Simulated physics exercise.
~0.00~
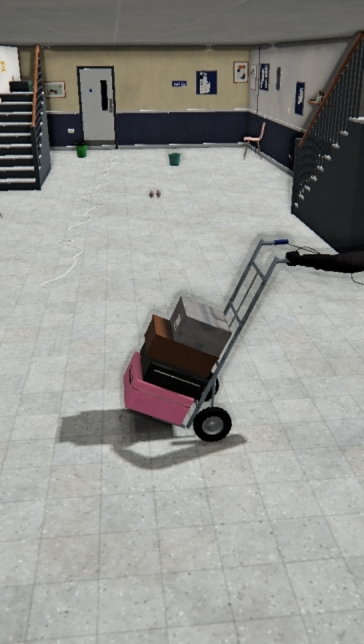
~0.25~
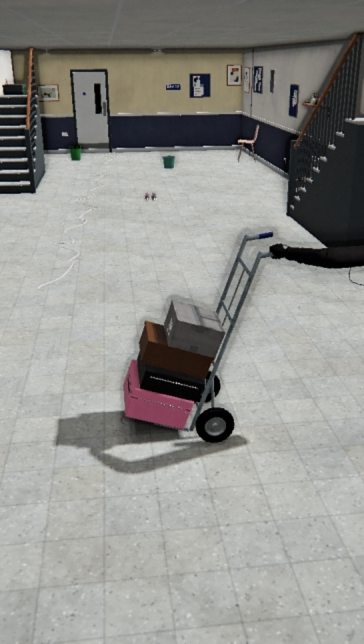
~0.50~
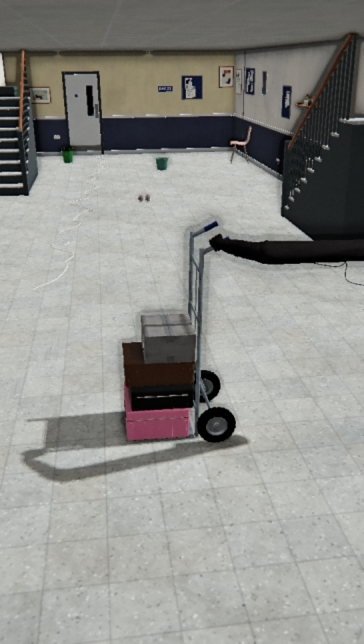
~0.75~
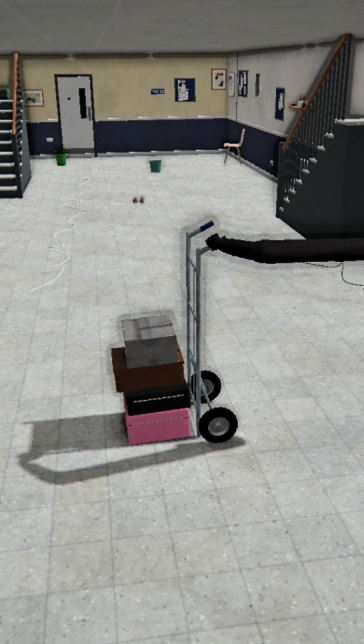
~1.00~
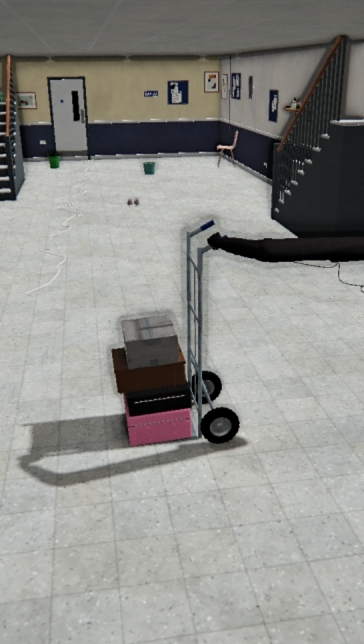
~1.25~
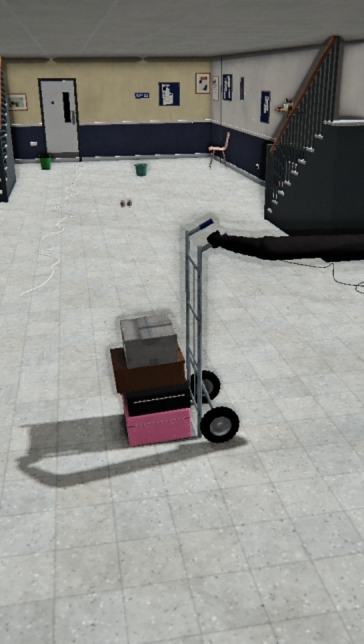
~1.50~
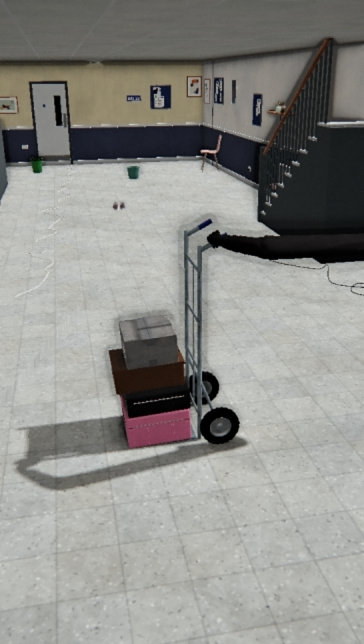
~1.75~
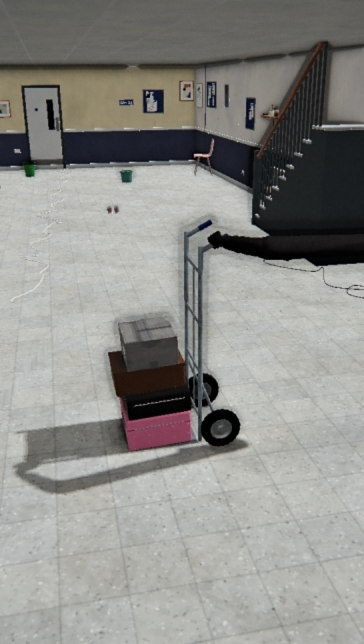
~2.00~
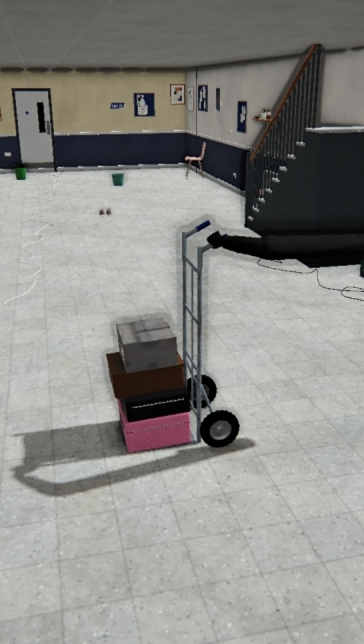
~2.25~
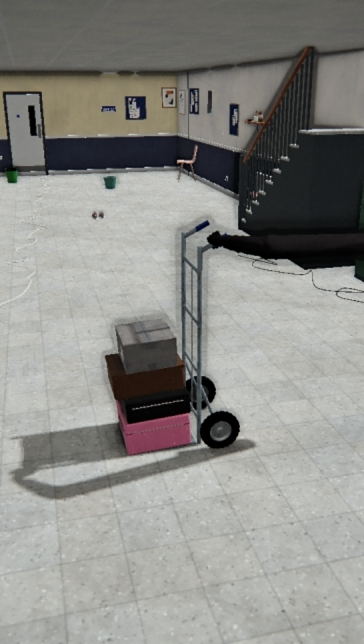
A loaded hand truck swings upright, its boxes shift left, and all four stay stacked.
